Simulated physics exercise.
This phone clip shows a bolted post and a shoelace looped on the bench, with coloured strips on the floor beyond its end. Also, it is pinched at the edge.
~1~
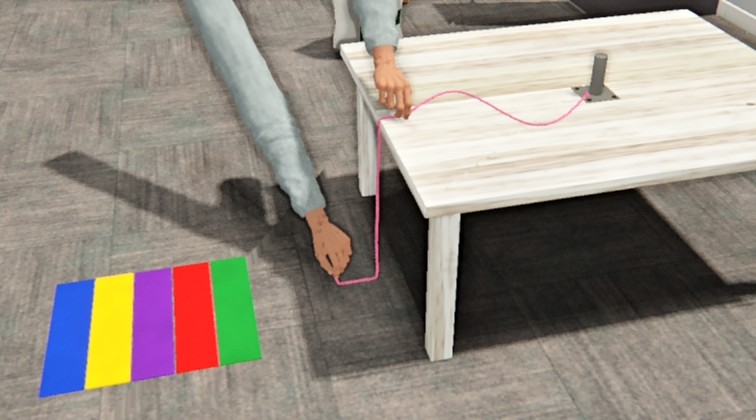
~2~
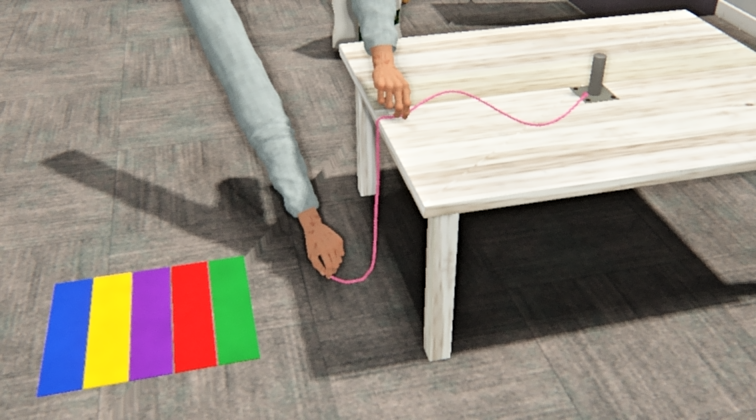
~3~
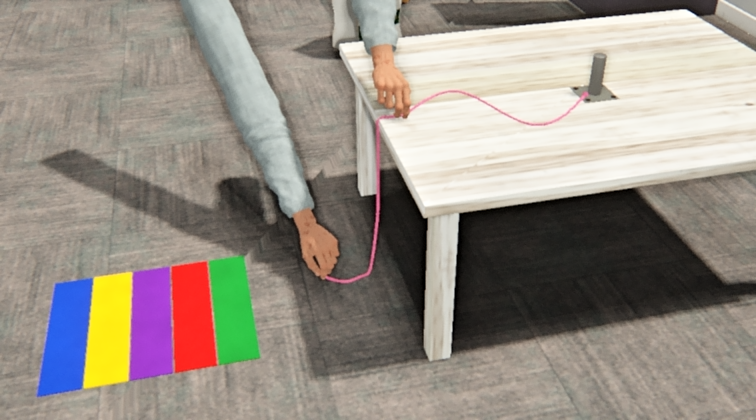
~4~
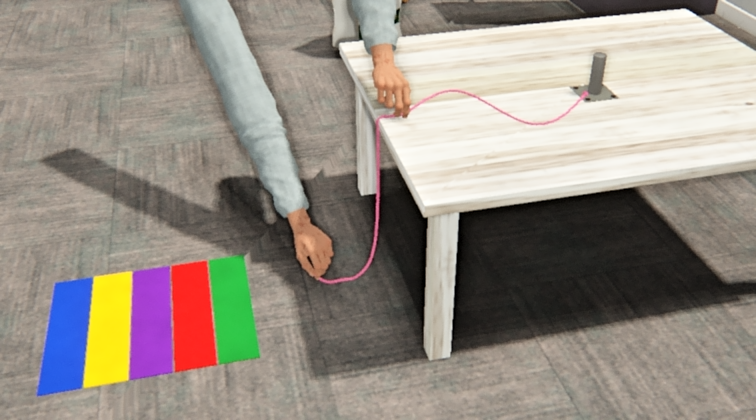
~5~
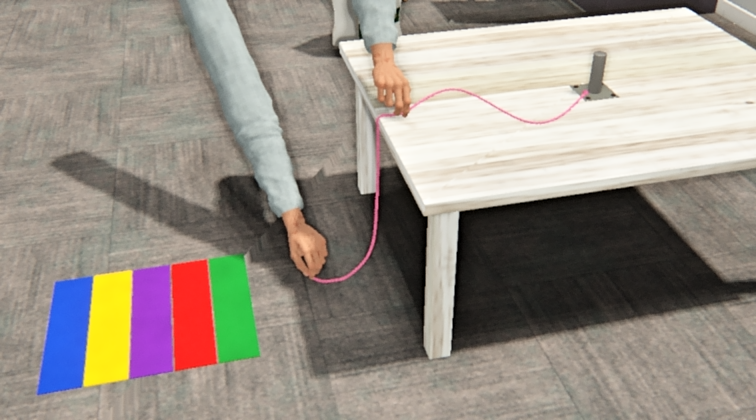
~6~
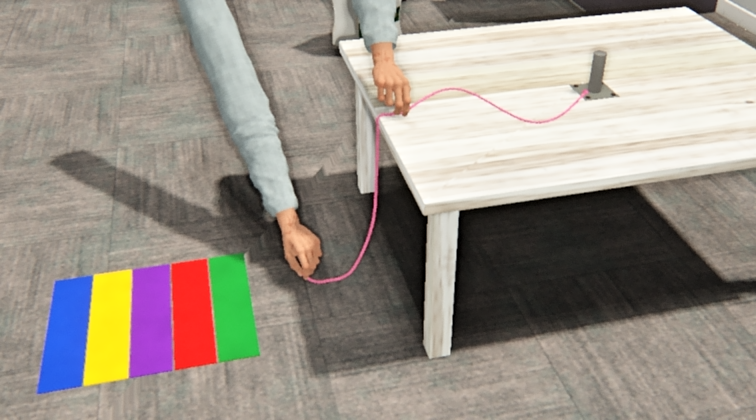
In a room with grey carpet, a pink shoelace runs from a small post across a pale wooden table, pinched at the edge by one hand. The other hand holds its end near the floor and draws it slightly left, towards the coloured strips, the hanging part curving more gently.
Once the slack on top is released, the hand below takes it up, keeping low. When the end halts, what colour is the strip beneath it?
Yellow.
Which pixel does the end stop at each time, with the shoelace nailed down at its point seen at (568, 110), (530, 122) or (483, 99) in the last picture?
It would sit near (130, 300) the first time, (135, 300) the second and (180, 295) the third.
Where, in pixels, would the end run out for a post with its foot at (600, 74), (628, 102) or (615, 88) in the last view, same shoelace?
Try by try, about (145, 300), (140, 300) and (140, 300).
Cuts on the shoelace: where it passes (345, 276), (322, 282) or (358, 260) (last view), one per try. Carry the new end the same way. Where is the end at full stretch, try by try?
I'd put it around (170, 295) for the first cut, (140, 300) for the second and (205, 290) for the third.
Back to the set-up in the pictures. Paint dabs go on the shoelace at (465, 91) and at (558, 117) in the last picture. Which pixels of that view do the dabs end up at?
They finish at (408, 114) and (524, 99) respectively.
Soon after, end near (170, 296); over red.
Then, end near (132, 302); over purple.
At full stretch, end near (109, 305); over yellow. It gets as far as the yellow strip.
